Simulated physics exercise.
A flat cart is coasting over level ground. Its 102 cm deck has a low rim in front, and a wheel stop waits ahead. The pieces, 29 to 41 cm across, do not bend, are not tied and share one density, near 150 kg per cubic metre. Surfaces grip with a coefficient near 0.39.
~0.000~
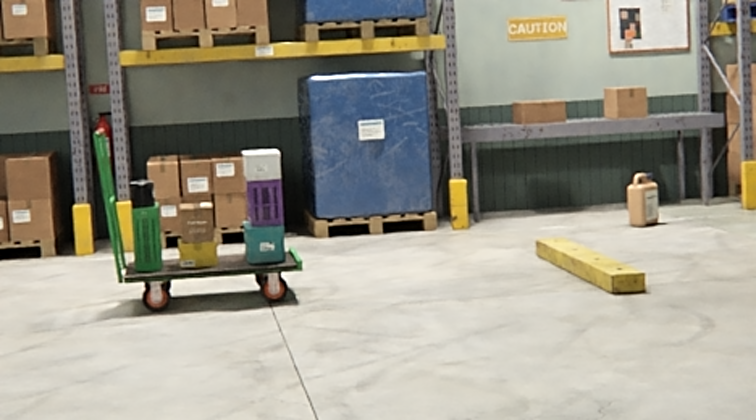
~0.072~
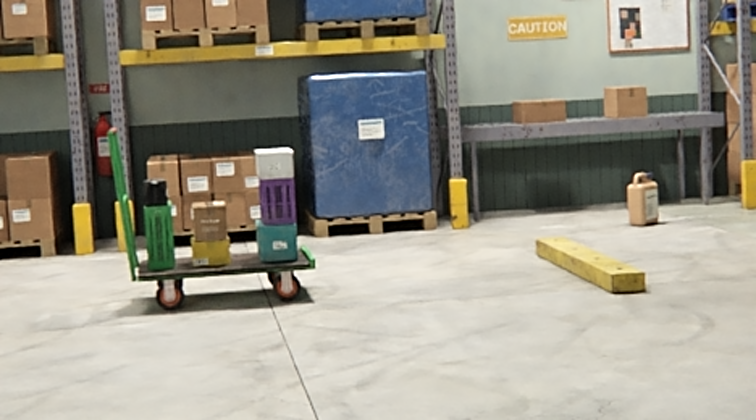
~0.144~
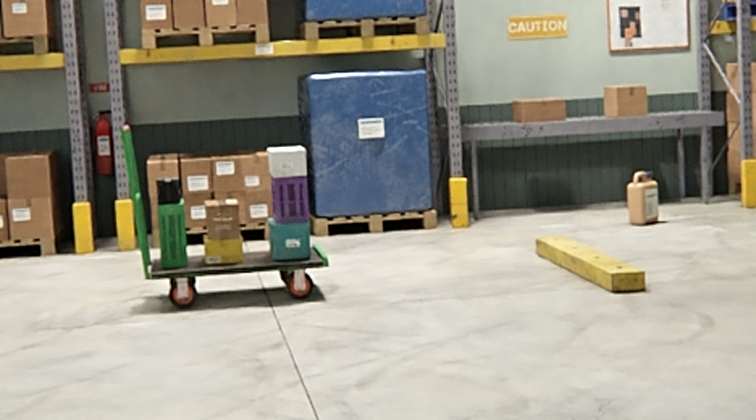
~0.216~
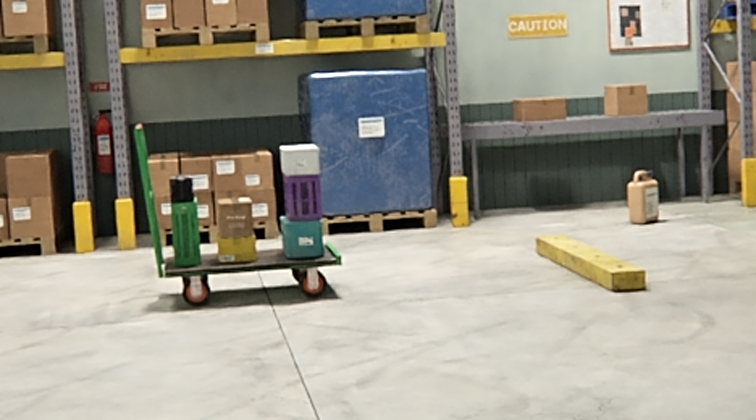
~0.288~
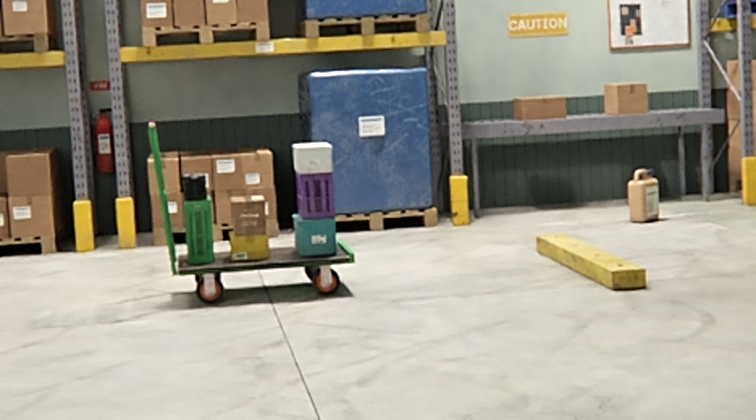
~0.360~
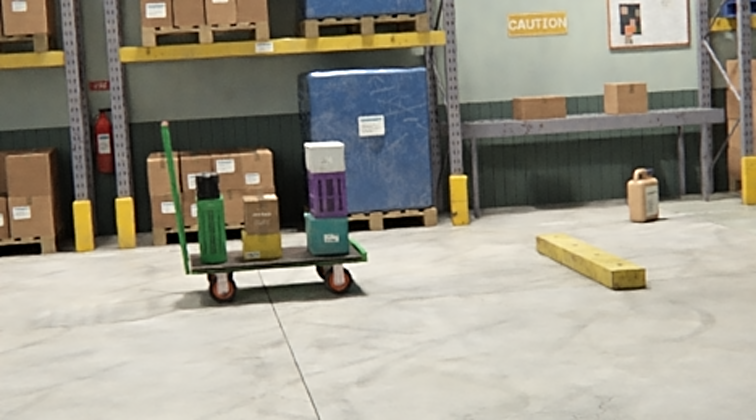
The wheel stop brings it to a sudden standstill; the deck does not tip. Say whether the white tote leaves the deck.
The white tote comes off at this speed.
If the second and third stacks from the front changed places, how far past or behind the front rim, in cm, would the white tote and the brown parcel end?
Then white 60 past, brown 70 behind.
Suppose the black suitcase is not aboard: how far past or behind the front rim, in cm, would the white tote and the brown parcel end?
In that case white 60 past, brown 40 behind.
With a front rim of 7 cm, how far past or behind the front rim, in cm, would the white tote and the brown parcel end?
Then white 50 past, brown 40 behind.
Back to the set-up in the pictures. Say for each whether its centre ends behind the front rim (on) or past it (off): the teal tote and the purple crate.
Teal on, purple off.
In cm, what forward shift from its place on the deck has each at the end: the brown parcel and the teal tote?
Forward: Brown 20, teal 5.
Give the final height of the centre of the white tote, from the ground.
Roughly 10 cm above it.
After 1.68 s the deck stops.
After 2.08 s the white tote is 16 cm past the rim, tilted 40°, near (604, 147) in the last picture's view.
After 2.48 s the white tote is 52 cm past the rim, tilted 85°, near (663, 245) in the last picture's view.
When all is still (2.8 s), past the rim, purple crate and white tote; behind it, brown parcel, teal tote, yellow carton, black suitcase and green crate.
